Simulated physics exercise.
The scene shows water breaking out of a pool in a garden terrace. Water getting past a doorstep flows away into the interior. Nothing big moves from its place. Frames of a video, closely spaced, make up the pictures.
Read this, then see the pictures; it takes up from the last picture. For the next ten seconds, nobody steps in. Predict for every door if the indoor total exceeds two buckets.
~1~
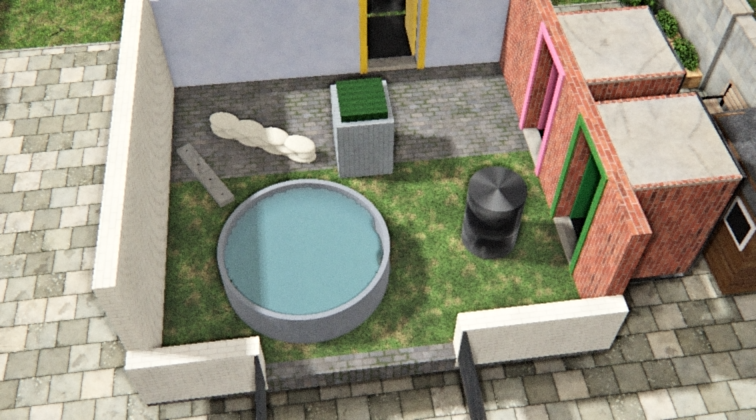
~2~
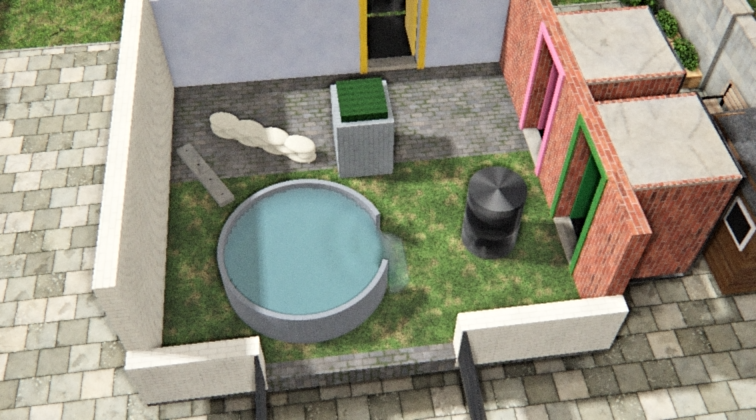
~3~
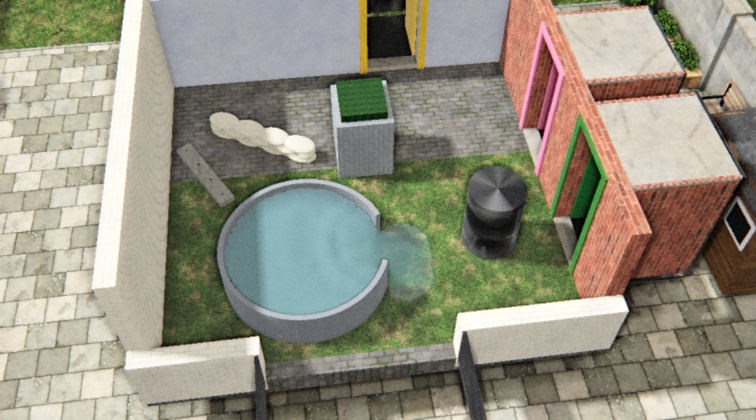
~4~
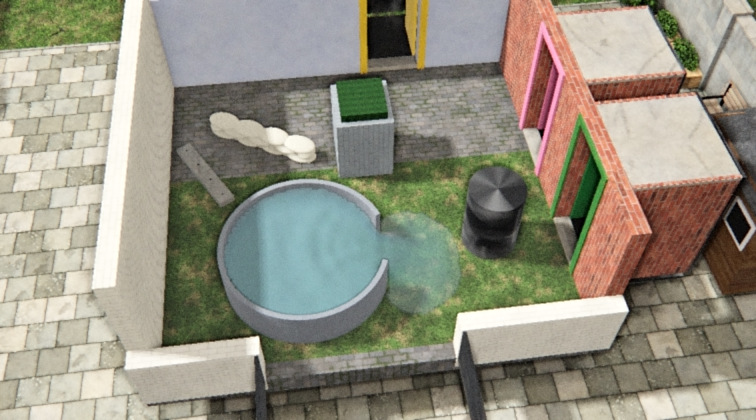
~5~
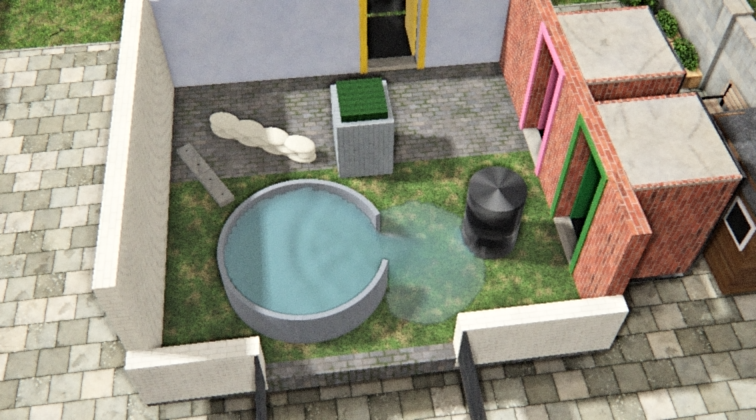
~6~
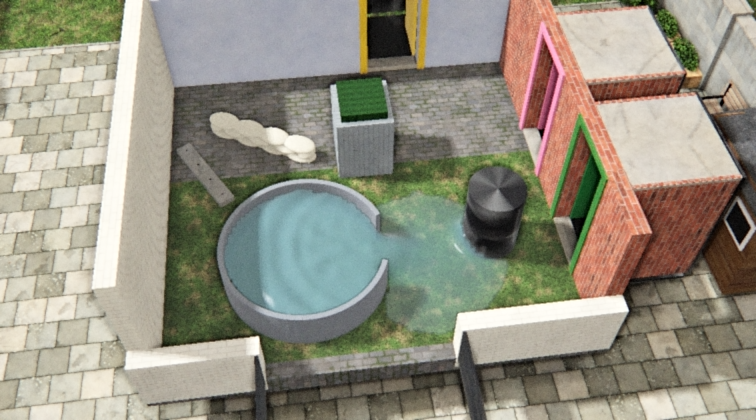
Prediction: The green door exceeds it, the yellow door does not exceed it, the pink door exceeds it.
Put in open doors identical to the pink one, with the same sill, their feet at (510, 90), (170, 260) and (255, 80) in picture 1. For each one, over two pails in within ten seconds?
First tops the limit, then falls short, then falls short.
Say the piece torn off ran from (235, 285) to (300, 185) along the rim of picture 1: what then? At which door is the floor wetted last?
Last comes the one in green.
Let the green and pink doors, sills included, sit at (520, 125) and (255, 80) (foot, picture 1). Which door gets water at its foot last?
Answer: The pink one.
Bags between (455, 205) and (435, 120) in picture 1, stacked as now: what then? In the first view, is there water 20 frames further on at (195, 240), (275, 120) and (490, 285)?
Point by point: No flooding; no flooding; inundated.
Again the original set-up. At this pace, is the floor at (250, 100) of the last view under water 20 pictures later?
At that place: Dry.
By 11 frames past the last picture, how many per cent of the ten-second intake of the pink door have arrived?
0 %.
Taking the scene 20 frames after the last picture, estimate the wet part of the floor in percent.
That comes to about 50 per cent.
A moment on, water covers 20 % of the floor; the green door not reached, the yellow door not reached, the pink door not reached.
Next, water covers 35 % of the floor; the green door under two buckets in, the yellow door not reached, the pink door wet at the sill, nothing in.
Then, water covers 50 % of the floor; the green door over two buckets in, the yellow door not reached, the pink door under two buckets in.
Later, water covers 60 % of the floor; the green door far over two buckets in, the yellow door wet at the sill, nothing in, the pink door over two buckets in.
In the end, water covers 75 % of the floor; the green door far over two buckets in, the yellow door wet at the sill, nothing in, the pink door over two buckets in.
